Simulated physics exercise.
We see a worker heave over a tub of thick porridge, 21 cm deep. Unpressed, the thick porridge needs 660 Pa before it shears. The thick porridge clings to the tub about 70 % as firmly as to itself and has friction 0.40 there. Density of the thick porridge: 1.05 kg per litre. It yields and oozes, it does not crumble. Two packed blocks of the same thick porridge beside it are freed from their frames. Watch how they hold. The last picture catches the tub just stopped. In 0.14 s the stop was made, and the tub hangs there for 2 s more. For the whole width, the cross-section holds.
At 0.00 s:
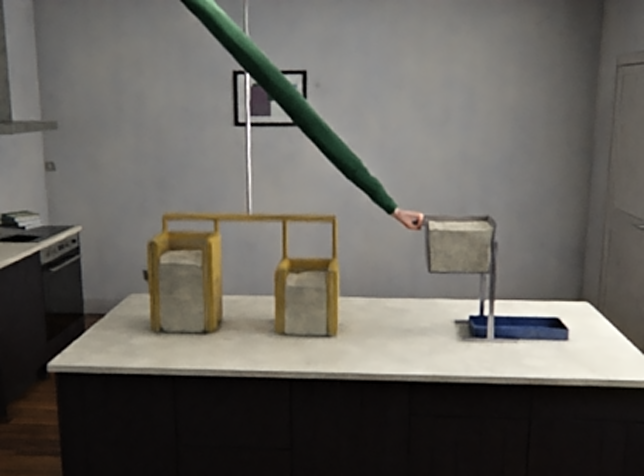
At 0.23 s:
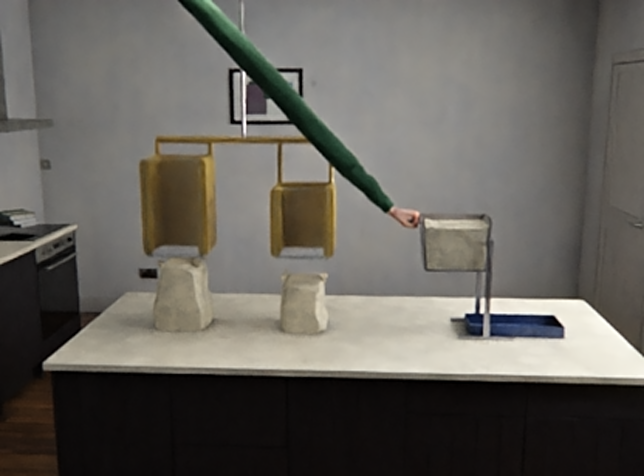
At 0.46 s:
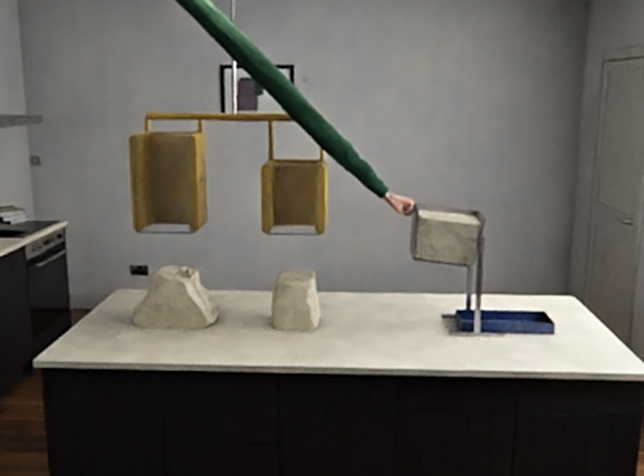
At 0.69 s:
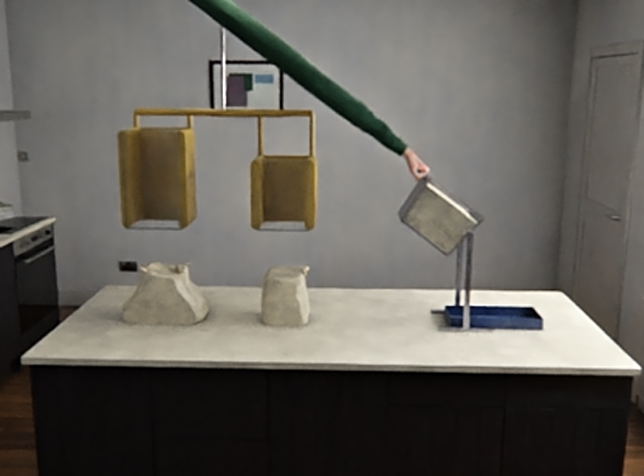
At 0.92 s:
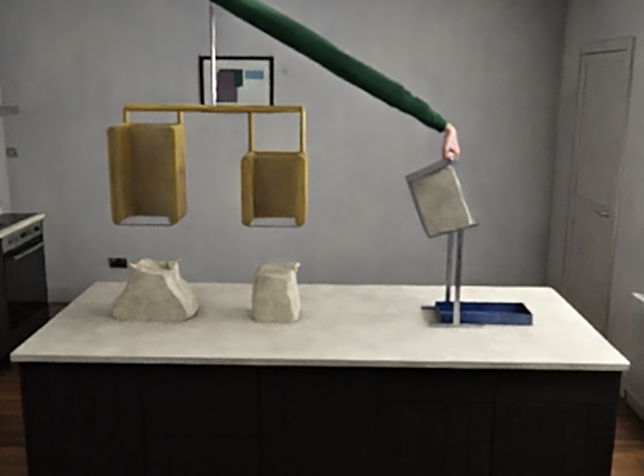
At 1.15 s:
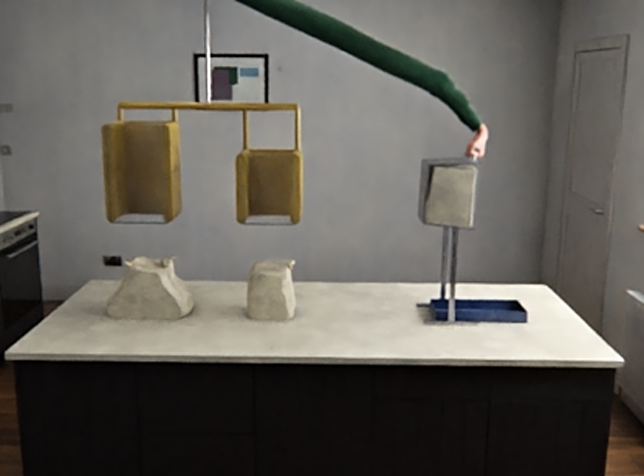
The clip shows two yellow casings rising off pale, thick blocks on a counter, the left block slumping more than the right, while a green-sleeved arm turns a tub of similar material clockwise onto its side above a blue tray.
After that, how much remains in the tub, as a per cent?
43 %.
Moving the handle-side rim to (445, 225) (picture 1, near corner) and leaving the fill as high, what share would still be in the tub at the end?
In that case some 100 per cent.
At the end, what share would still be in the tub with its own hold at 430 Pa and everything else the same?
I'd expect about 35 percent.
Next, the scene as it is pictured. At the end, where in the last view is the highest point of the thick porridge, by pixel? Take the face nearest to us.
The highest point is near (448, 200) in the last picture.
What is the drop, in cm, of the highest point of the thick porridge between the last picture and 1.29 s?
Roughly 2 cm.
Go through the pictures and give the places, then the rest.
The first frame shows handle-side rim at (429, 223), tilt 0 degrees; highest point of the thick porridge at (434, 229); test blocks 34 cm, 24 cm high (left to right).
The second frame shows handle-side rim at (425, 221), tilt 0 degrees; highest point of the thick porridge at (430, 227); test blocks 30 cm, 24 cm high (left to right).
The third frame shows handle-side rim at (419, 210), tilt 7 degrees; highest point of the thick porridge at (423, 217); test blocks 24 cm, 23 cm high (left to right).
The fourth frame shows handle-side rim at (432, 179), tilt 37 degrees; highest point of the thick porridge at (431, 187); test blocks 24 cm, 23 cm high (left to right).
The fifth frame shows handle-side rim at (459, 162), tilt 69 degrees; highest point of the thick porridge at (453, 168); test blocks 24 cm, 23 cm high (left to right).
The sixth frame shows handle-side rim at (480, 164), tilt 92 degrees; highest point of the thick porridge at (438, 167); test blocks 24 cm, 23 cm high (left to right).
By 1.29 s, the tub is at 92 degrees and holds 91 %.
By 1.46 s, the tub is at 92 degrees and holds 66 %.
By 1.63 s, the tub is at 92 degrees and holds 46 %.
By 1.80 s, the tub is at 92 degrees and holds 43 %.
By 3.15 s, at the end, the tub is at 92 degrees and holds 43 %.
